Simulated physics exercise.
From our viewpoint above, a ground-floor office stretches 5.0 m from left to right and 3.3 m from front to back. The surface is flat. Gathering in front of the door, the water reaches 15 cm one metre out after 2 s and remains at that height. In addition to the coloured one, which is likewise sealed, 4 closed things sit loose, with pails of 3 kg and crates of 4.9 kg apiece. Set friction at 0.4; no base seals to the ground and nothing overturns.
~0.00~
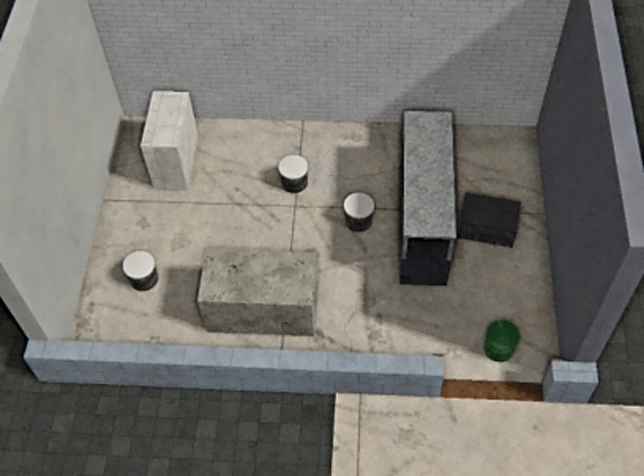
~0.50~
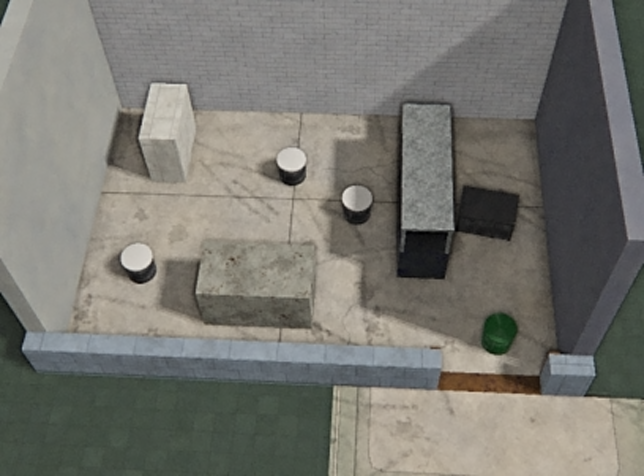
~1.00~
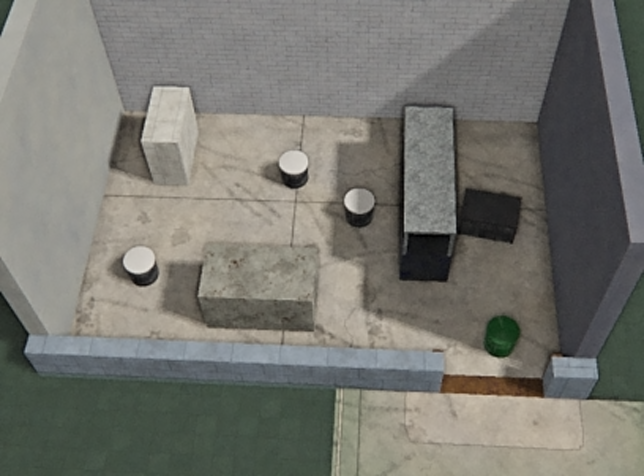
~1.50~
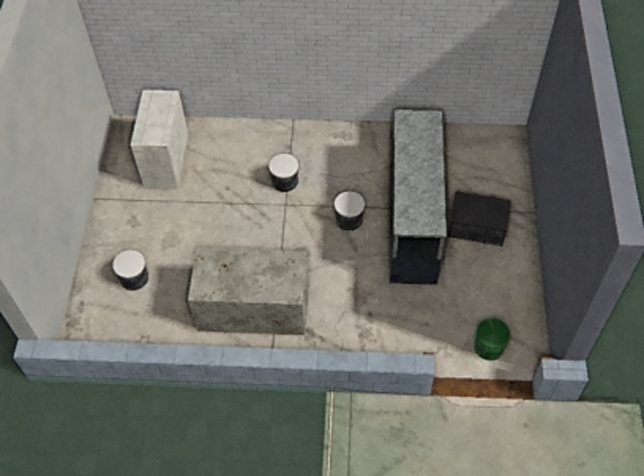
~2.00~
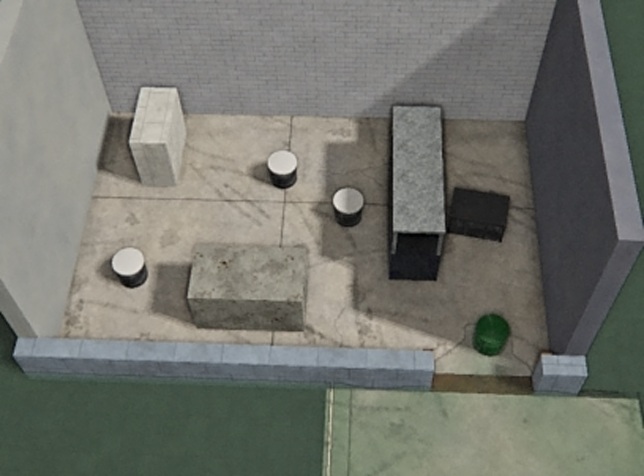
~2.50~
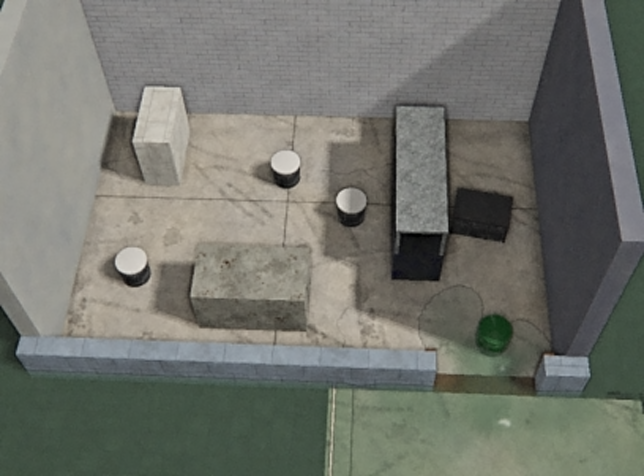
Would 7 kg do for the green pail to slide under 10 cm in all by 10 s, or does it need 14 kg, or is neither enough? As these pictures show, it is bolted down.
Neither amount suffices.
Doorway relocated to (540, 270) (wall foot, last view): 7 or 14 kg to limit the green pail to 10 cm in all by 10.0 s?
In that setup the first mass works.
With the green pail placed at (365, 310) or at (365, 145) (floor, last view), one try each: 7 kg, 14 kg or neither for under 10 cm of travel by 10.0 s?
Well, at the first spot either weight will do, and at the second you need the heavier weight.
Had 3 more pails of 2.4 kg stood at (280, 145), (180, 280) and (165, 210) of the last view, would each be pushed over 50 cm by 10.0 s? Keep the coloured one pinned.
Result, in turn - exceeds it; falls shy; falls shy.
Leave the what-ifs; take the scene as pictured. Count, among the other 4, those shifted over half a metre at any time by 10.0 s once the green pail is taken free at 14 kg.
The number is 1.
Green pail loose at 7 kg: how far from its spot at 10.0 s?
Shift: Roughly 250 cm.
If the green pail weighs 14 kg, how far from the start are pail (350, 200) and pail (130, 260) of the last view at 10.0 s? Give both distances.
0 cm and 0 cm respectively.
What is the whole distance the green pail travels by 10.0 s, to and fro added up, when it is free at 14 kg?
30 cm or so in all.
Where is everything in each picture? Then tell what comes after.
The green pail at (503, 335) rests on the ground; 0.0 m2 under water; 0 of 5 have shifted, in the first picture.
The green pail at (501, 328) rests on the ground; water covers 0.0 m2; 0 of 5 have shifted, in the second picture.
The green pail at (503, 330), on the bottom; water covers 0.0 m2; 0 of 5 have shifted, in the third picture.
The green pail at (494, 333), on the bottom; 0.0 m2 under water; 0 of 5 have shifted, in the fourth picture.
The green pail at (493, 329) rests on the ground; 0.2 m2 under water; 0 of 5 have shifted, in the fifth picture.
The green pail at (496, 329), on the bottom; water covers 0.7 m2; 0 of 5 have shifted, in the sixth picture.
After 3.5 s the green pail would be 82 cm from its start with 7 kg and 28 cm from its start with 14 kg; 5 cm of water round it then.
After 4.5 s the green pail would be 130 cm from its start with 7 kg and 32 cm from its start with 14 kg; 5 cm of water round it then.
After 7.0 s the green pail would be 182 cm from its start with 7 kg and 32 cm from its start with 14 kg; 6 cm of water round it then.
After 10.0 s the green pail would be 272 cm from its start with 7 kg and 32 cm from its start with 14 kg; 6 cm of water round it then.
